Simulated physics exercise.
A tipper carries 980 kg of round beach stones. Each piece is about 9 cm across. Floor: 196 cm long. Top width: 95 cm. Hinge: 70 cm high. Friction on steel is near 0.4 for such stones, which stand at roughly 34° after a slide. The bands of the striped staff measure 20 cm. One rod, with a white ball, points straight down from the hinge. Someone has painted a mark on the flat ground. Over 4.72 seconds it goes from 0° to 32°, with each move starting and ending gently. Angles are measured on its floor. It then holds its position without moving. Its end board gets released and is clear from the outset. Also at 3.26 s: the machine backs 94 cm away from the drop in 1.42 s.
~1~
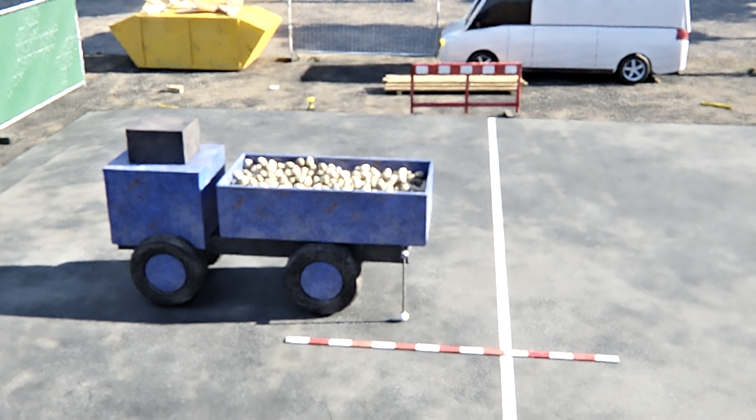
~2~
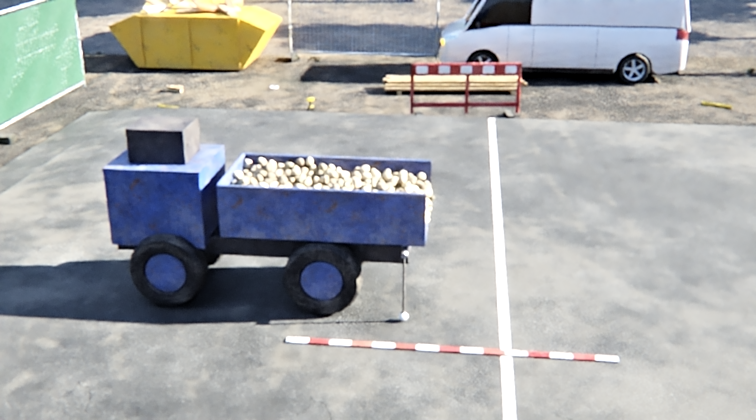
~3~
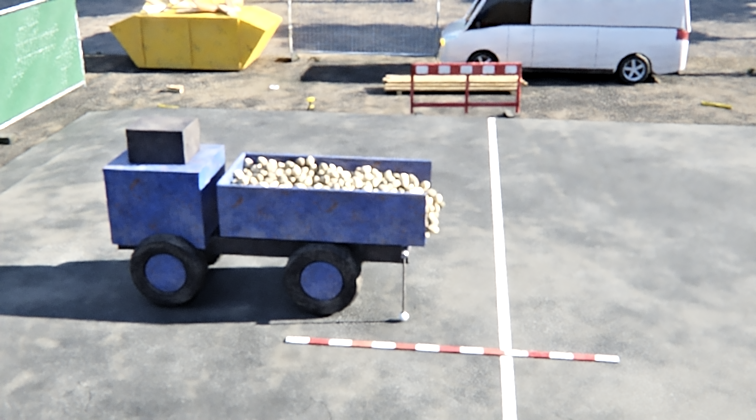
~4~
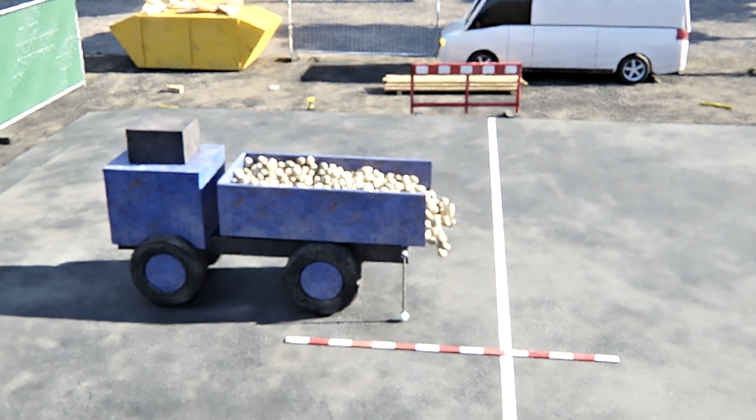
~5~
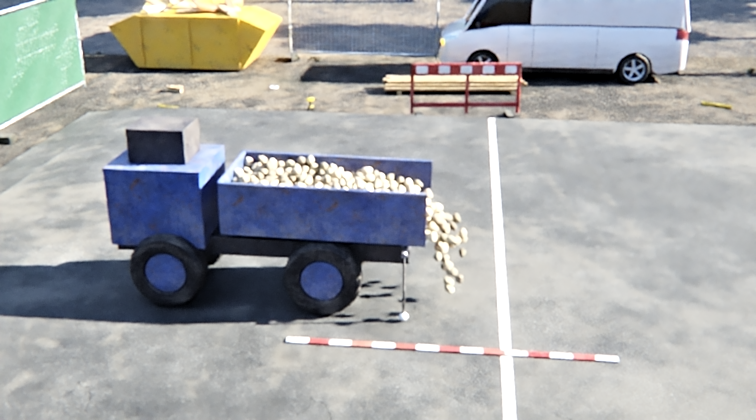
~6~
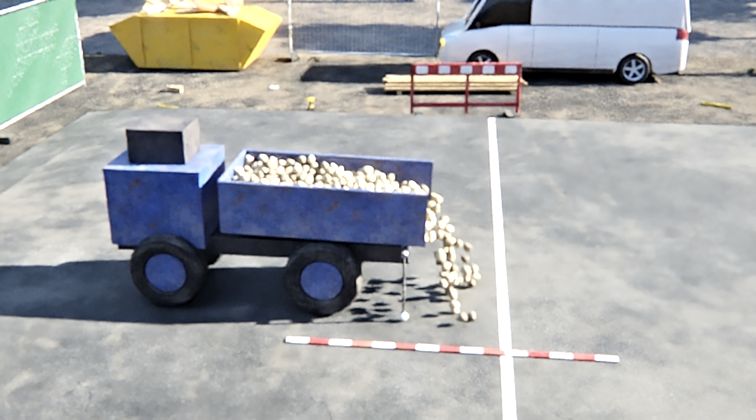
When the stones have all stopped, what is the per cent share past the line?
The share is about 20 per cent.
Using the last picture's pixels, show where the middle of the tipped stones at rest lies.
In the last view, about (460, 288).
A little later the floor is at 27°; 42 % in the body, 51 % short of the line, 8 % past the line; the foremost stones are at (540, 301).
Then the floor is at 32°; 0 % in the body, 79 % short of the line, 21 % past the line; the foremost stones are at (584, 295).
Later still the floor is at 32°; 0 % in the body, 79 % short of the line, 21 % past the line; the foremost stones are at (584, 295).
In the end the floor is at 32°; 0 % in the body, 79 % short of the line, 21 % past the line; the foremost stones are at (584, 295).
